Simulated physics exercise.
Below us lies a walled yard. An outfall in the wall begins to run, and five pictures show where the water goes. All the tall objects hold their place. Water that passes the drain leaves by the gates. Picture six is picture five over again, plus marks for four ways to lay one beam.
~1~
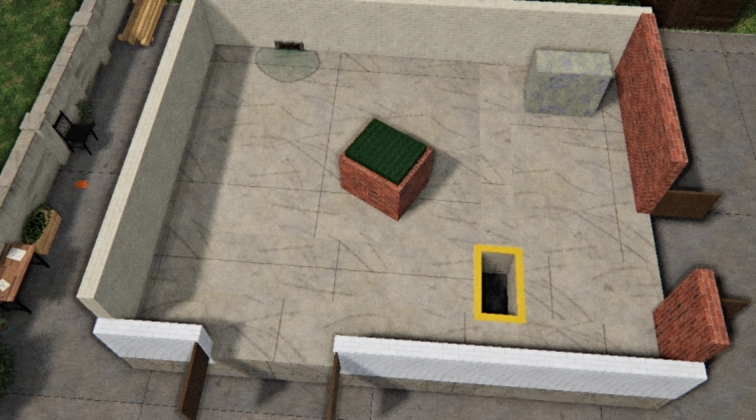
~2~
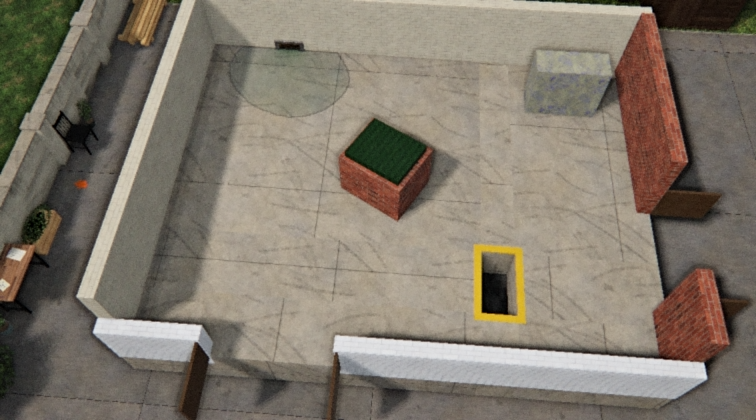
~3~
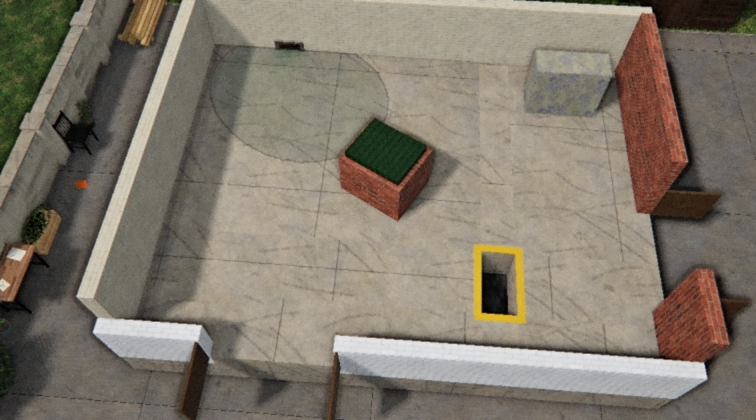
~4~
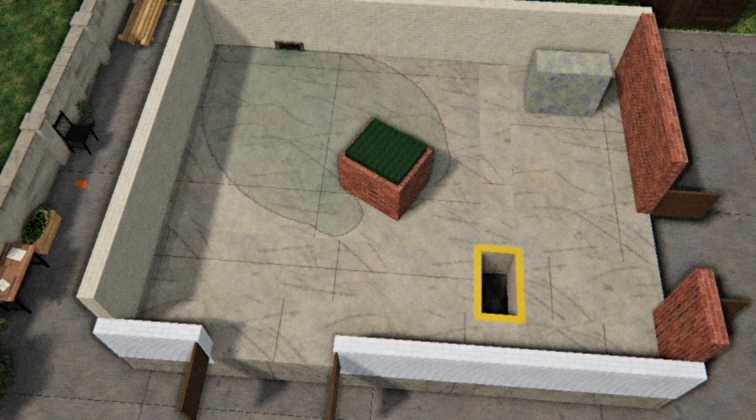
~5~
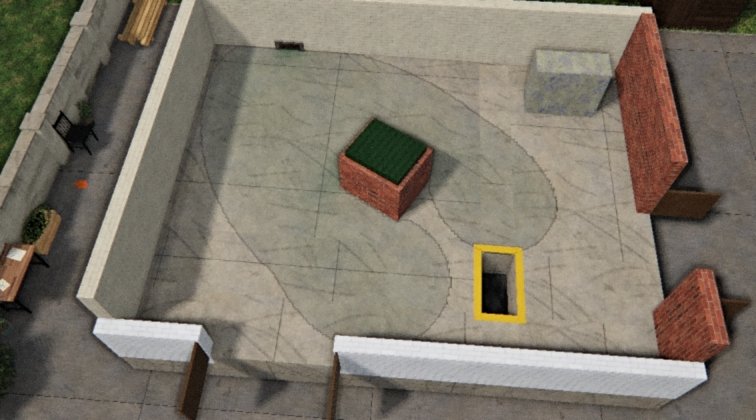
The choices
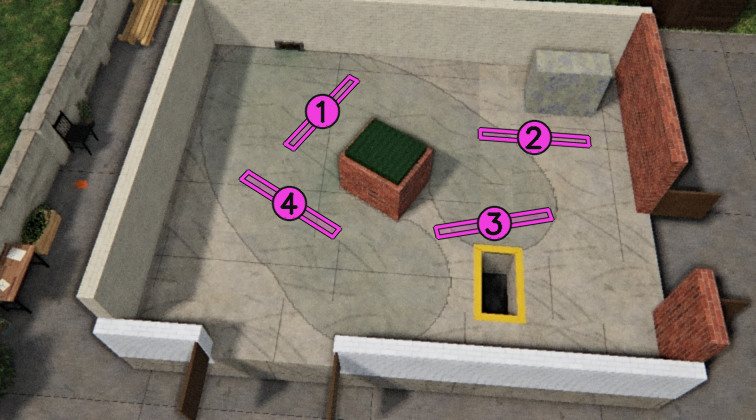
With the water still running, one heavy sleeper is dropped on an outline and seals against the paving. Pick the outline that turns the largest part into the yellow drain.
I would pick place 4.
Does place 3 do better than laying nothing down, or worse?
Worse.
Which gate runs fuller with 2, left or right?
More leaves on the right.
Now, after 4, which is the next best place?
2.
On the marked copy, 1 from (289, 146) to (353, 78); 2 from (480, 133) to (588, 141); 3 from (437, 232) to (550, 214); 4 from (244, 175) to (336, 232).
With 1, about 12 % of the stream runs into the yellow drain, about 86 % out by the gates.
With 2, about 19 % of the stream runs into the yellow drain, about 80 % out by the gates.
With 3, about 13 % of the stream runs into the yellow drain, about 85 % out by the gates.
With 4, about 27 % of the stream runs into the yellow drain, about 72 % out by the gates.
